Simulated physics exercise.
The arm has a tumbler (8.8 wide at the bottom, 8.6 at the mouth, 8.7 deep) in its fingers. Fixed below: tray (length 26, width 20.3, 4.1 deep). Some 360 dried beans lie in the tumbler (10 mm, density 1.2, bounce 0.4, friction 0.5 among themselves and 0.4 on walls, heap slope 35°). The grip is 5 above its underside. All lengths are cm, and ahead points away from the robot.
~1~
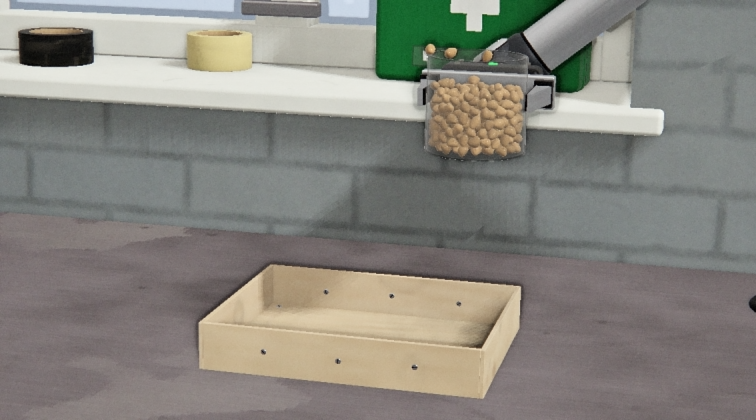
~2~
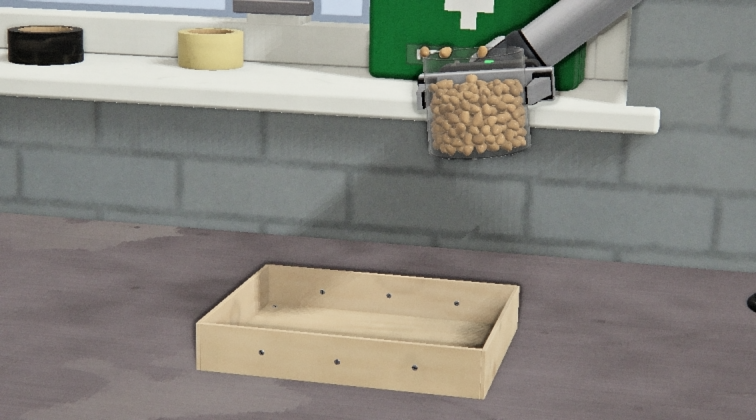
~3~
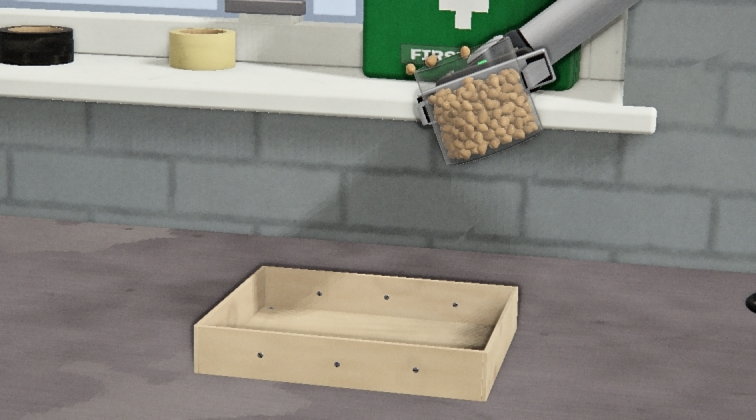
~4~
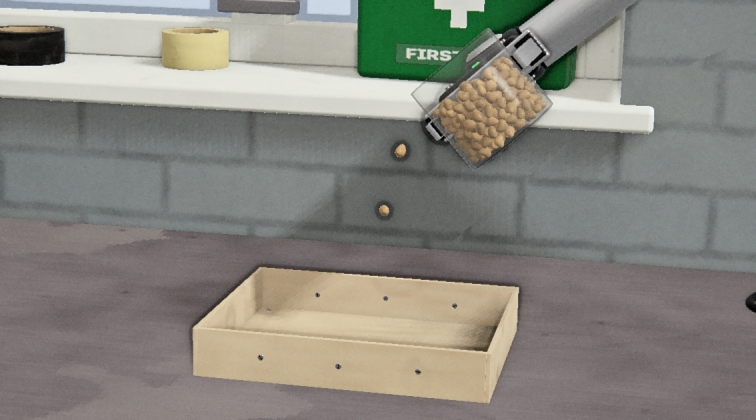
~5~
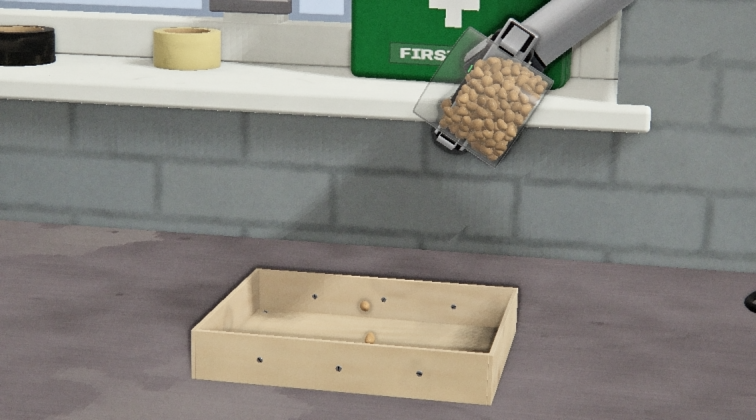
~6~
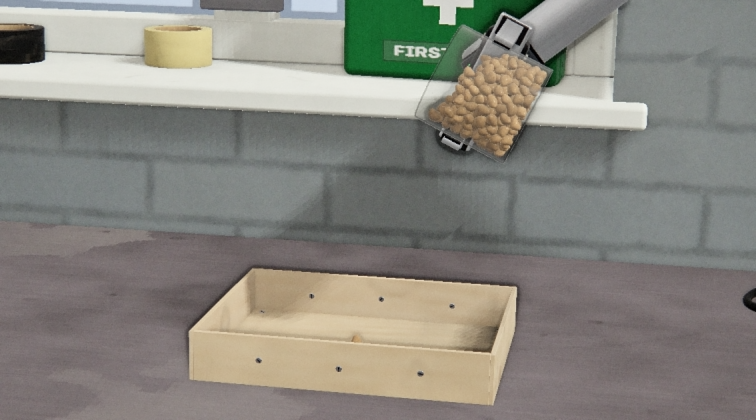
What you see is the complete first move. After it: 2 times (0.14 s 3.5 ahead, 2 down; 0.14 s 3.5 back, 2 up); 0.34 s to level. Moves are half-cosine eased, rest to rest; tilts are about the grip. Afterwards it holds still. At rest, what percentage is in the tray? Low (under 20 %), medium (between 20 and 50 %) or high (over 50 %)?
Share in the tray: Low (under 20 %).
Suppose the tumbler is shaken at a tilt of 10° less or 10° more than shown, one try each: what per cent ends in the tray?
About 0 and 10 per cent.
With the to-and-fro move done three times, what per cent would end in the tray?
In that case some 5 per cent.
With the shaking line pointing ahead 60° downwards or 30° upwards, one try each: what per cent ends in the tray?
About 0 and 25 per cent.
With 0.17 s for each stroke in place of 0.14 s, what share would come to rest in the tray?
Then about 5 per cent.
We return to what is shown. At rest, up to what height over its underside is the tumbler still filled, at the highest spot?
Roughly 9.0 cm.
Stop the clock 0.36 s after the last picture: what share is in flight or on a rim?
Roughly 2 per cent.
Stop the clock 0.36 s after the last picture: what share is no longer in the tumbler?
About 5 per cent by then.
Then, 0.36 s on, tilted 65° forward, highest piece 26 above the table; 344 in the tumbler, 4 in the tray, 7 in flight or on a rim.
Then, 0.72 s on, tilted 36° forward, highest piece 27 above the table; 338 in the tumbler, 16 in the tray, 1 on the table or floor.
Then, 1.10 s on, level, highest piece 29 above the table; 337 in the tumbler, 17 in the tray, 1 on the table or floor.
Then, 2.15 s on, level, highest piece 29 above the table; 337 in the tumbler, 17 in the tray, 1 on the table or floor.
In the end, 337 in the tumbler, 17 in the tray, 1 on the table or floor. That is 5 % in the tray.
